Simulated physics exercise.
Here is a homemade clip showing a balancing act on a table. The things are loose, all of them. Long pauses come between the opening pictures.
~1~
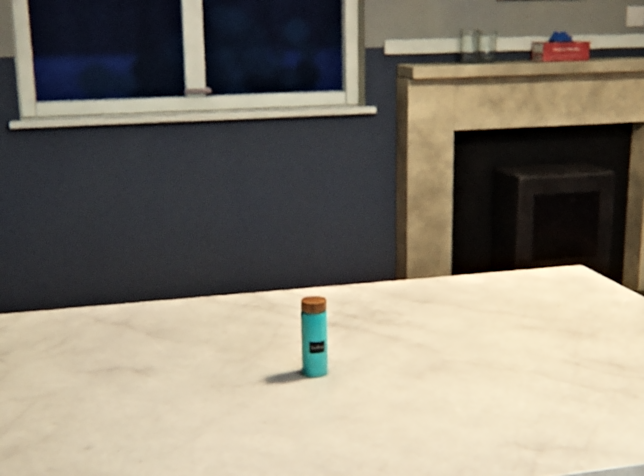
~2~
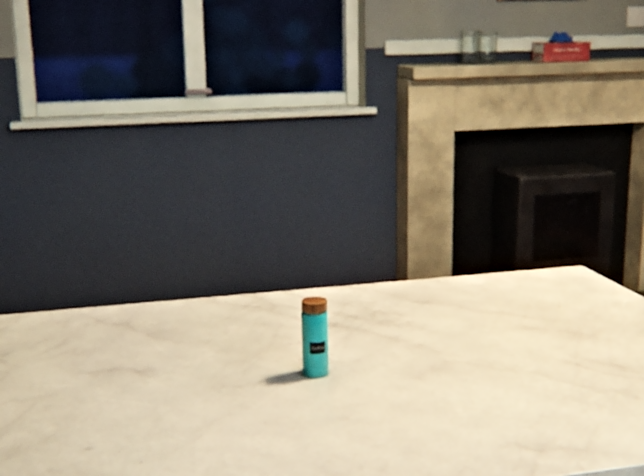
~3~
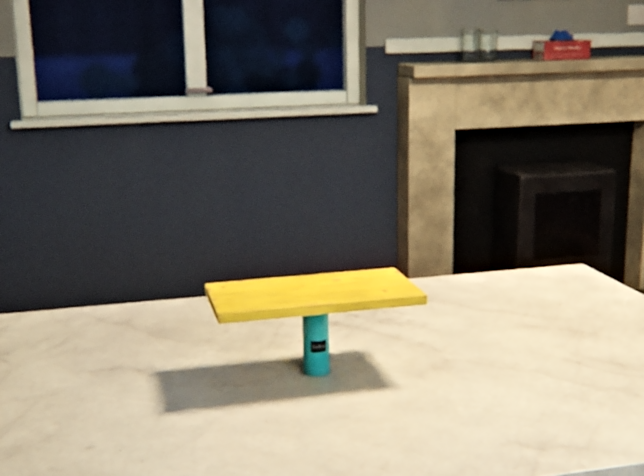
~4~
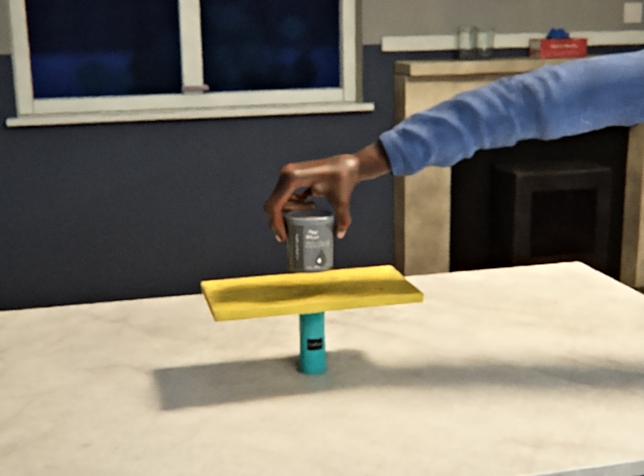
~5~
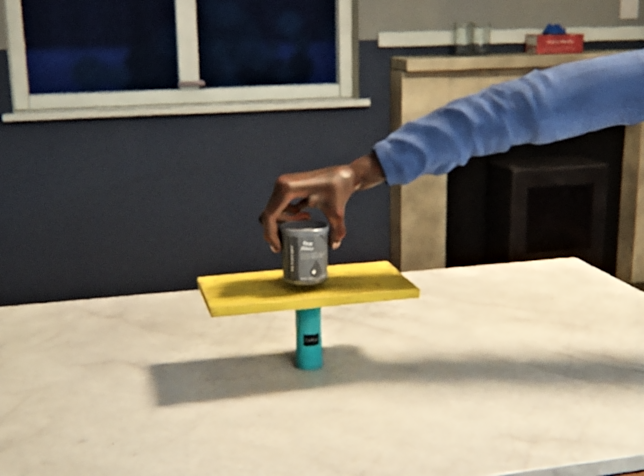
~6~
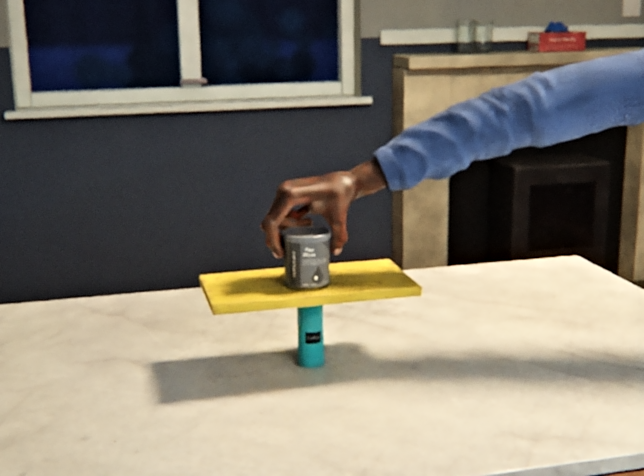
To begin with, a turquoise bottle with a brown cap stands alone on a pale marbled table. A yellow board then appears lying across its top. Next, a hand in a blue sleeve reaches in from the right and lowers a grey tin onto the board, still touching it.
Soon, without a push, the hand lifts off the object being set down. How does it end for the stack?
In the end the stack is still standing.
Then, 0.80 s past the last view, nothing moves.
Then, 1.70 s past the last view, grey tin resting near (307, 259).
Finally, all 3 still in place. Final places as the last picture's camera would see them, grey tin near (307, 259). The stack stays up.
